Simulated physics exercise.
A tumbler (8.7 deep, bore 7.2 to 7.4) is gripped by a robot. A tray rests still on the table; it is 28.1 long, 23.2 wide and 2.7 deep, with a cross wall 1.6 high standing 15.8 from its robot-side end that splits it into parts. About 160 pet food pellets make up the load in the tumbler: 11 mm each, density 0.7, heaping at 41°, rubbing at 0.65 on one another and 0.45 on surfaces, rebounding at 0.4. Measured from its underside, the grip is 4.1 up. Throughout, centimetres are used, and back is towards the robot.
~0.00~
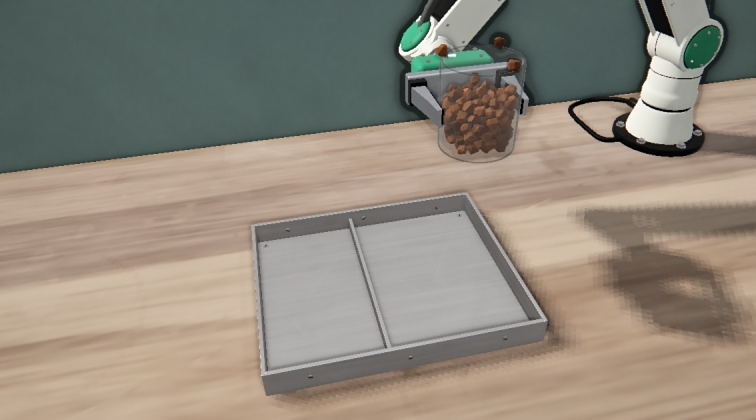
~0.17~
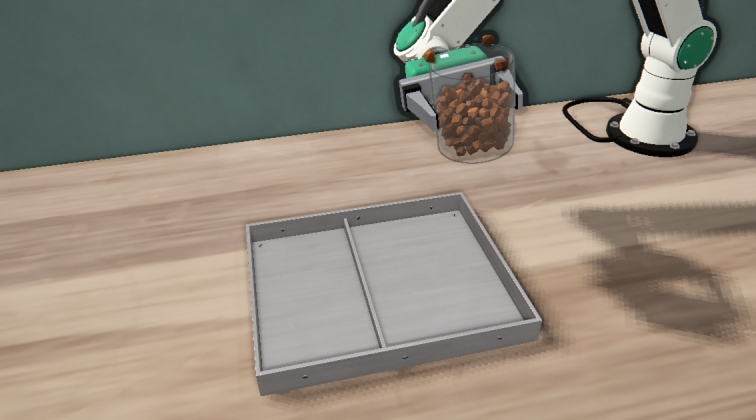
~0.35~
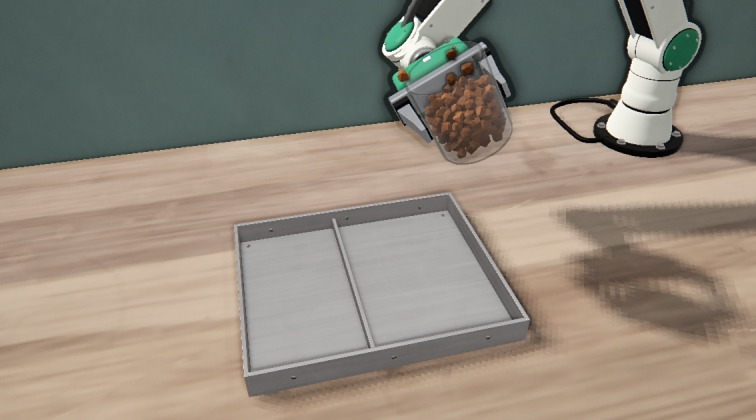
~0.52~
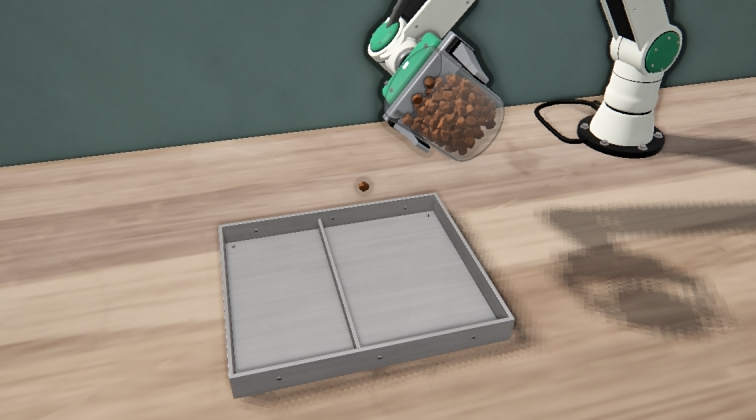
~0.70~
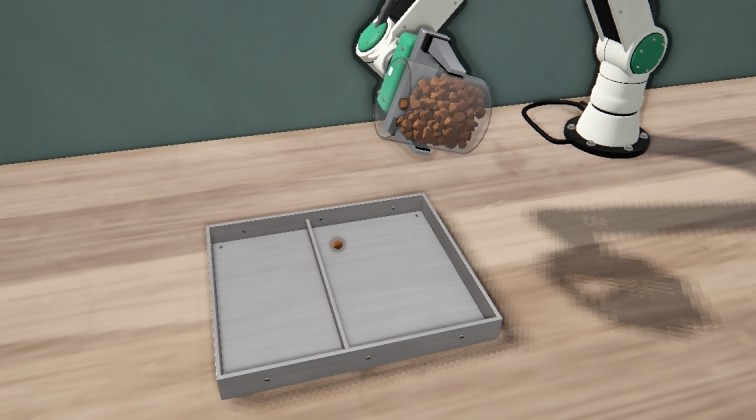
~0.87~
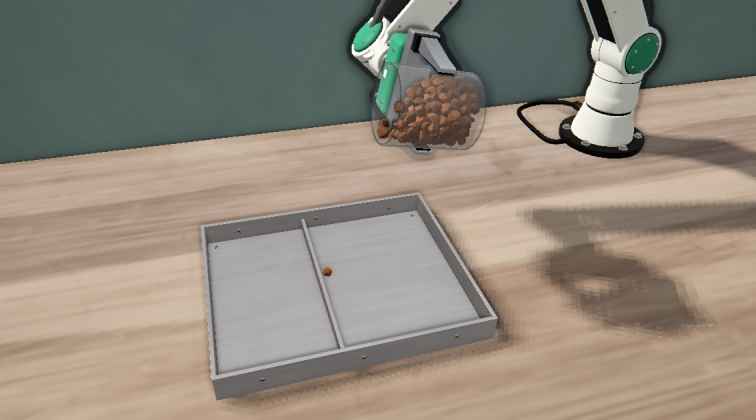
A robot arm gripping a clear tumbler of brown pellets tilted it steadily onto its side above a divided gray tray, and one pellet dropped out, landed in the tray and rolled a little.
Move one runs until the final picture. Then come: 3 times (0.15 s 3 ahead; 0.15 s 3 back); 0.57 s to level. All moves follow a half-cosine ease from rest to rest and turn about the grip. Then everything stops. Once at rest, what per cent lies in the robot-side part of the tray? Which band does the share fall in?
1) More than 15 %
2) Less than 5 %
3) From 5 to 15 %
Option 3: From 5 to 15 %.
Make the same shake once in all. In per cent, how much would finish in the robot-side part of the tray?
Estimate for that case: 0 %.
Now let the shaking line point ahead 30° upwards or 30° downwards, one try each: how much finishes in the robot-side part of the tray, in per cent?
About 15 and 0 per cent.
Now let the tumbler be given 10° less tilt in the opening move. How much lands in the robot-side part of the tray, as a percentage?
Close to 0 in a hundred, I'd say.
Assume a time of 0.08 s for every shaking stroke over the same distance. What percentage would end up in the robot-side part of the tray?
About 25 per cent in that case.
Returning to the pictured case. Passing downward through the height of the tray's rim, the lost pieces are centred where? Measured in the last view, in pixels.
Centre: Roughly (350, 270).
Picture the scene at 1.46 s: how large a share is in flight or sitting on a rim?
Estimated fraction: Near 5 %.
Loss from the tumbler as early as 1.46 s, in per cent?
Roughly 5 per cent by then.
After 1.46 s, tilted 78° forward, highest piece 23 above the table; 153 in the tumbler, 2 in the robot-side part, 1 in the far-side part, 8 in flight or on a rim.
After 2.05 s, tilted 41° forward, highest piece 24 above the table; 148 in the tumbler, 12 in the robot-side part, 4 in the far-side part.
After 2.54 s, level, highest piece 26 above the table; 148 in the tumbler, 12 in the robot-side part, 4 in the far-side part.
After 3.59 s, level, highest piece 26 above the table; 148 in the tumbler, 12 in the robot-side part, 4 in the far-side part.
In the end, 148 in the tumbler, 12 in the robot-side part, 4 in the far-side part. That is 7 % in the robot-side part of the tray.
